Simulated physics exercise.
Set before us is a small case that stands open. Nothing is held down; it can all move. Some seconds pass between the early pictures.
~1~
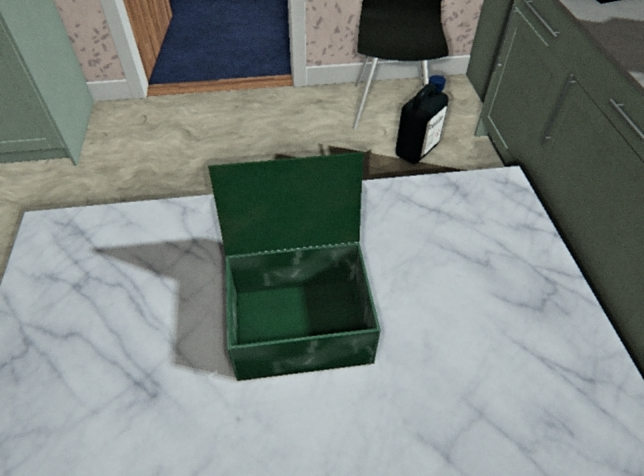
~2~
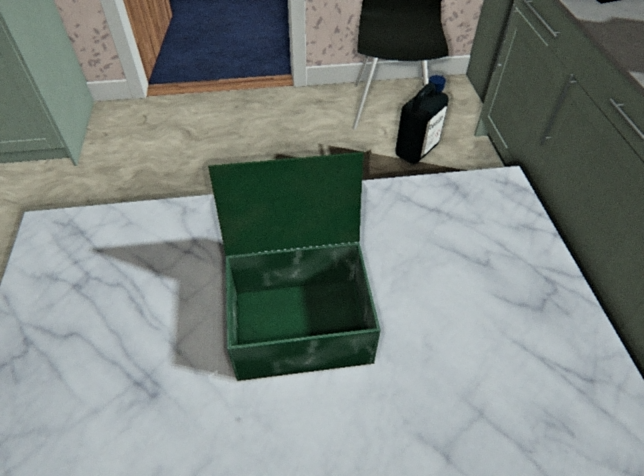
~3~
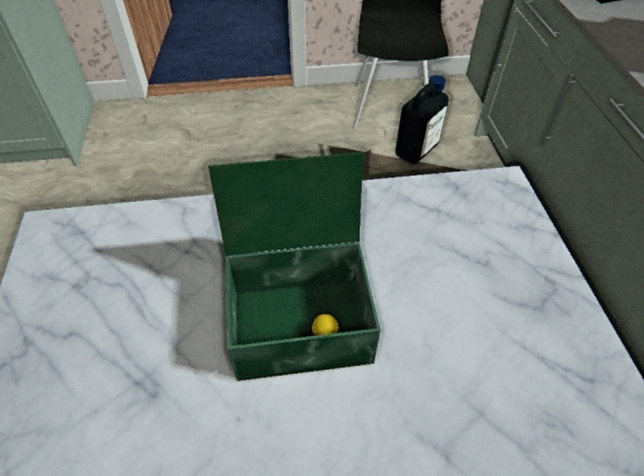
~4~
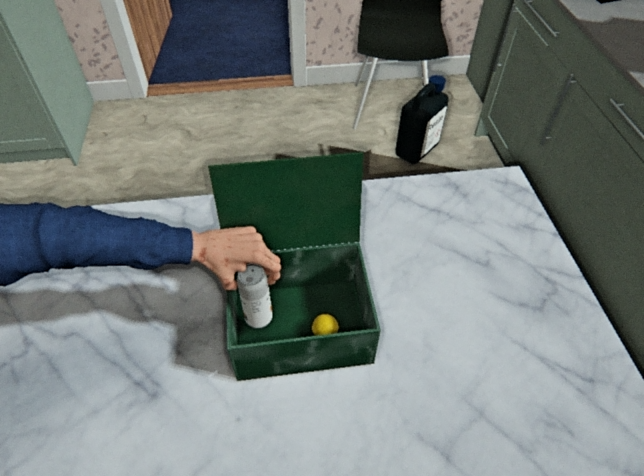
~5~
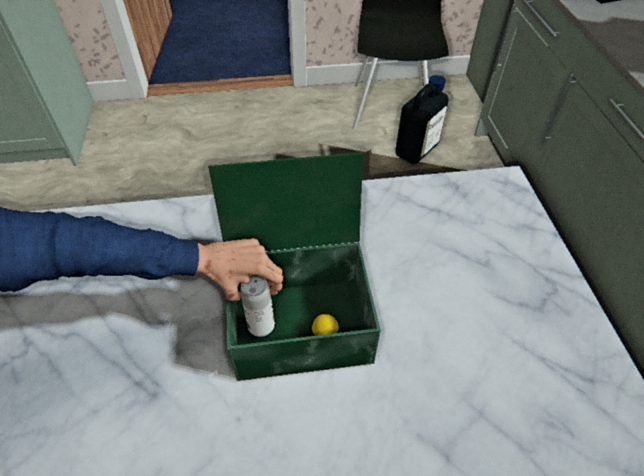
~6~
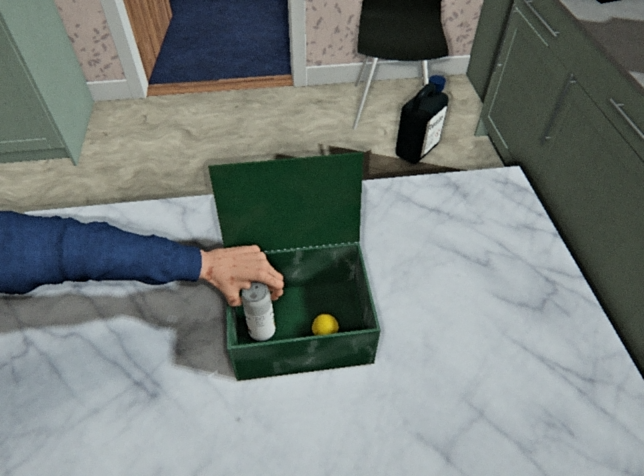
A yellow lemon appeared in the open green case on the marble counter, then a hand in a blue sleeve reached in from the left and lowered a white can inside, still gripping it.
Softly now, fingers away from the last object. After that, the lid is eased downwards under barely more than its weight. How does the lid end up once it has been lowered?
The lid remains propped up above the rim.
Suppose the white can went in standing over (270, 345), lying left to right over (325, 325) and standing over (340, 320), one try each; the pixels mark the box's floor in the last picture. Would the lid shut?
With the first placement it doesn't close, with the second it closes properly, and with the third it doesn't close.
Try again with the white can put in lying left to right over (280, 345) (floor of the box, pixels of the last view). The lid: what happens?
That way the lid ends up fully closed.
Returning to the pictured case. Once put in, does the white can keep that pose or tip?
Result: It remains as it was set.
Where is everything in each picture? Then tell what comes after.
In the first frame, the last thing is not in view yet.
In the second frame, the last thing is not in view yet.
In the third frame, the last thing is not in view yet; yellow lemon (325, 328).
In the fourth frame, still above its spot; white can (255, 298); yellow lemon (325, 328).
In the fifth frame, still above its spot; white can (258, 308); yellow lemon (325, 328).
In the sixth frame, put in, still held; white can (259, 313); yellow lemon (325, 328).
Then, 1.10 s on from there, lid starting down.
Then, 1.50 s on from there, lid 66° above the rim.
Then, 1.70 s on from there, lid 49° above the rim.
Then, 1.90 s on from there, lid 30° above the rim.
In the end, lid 18° above the rim; both unmoved. At the end, from the last picture's camera, white can near (259, 313).
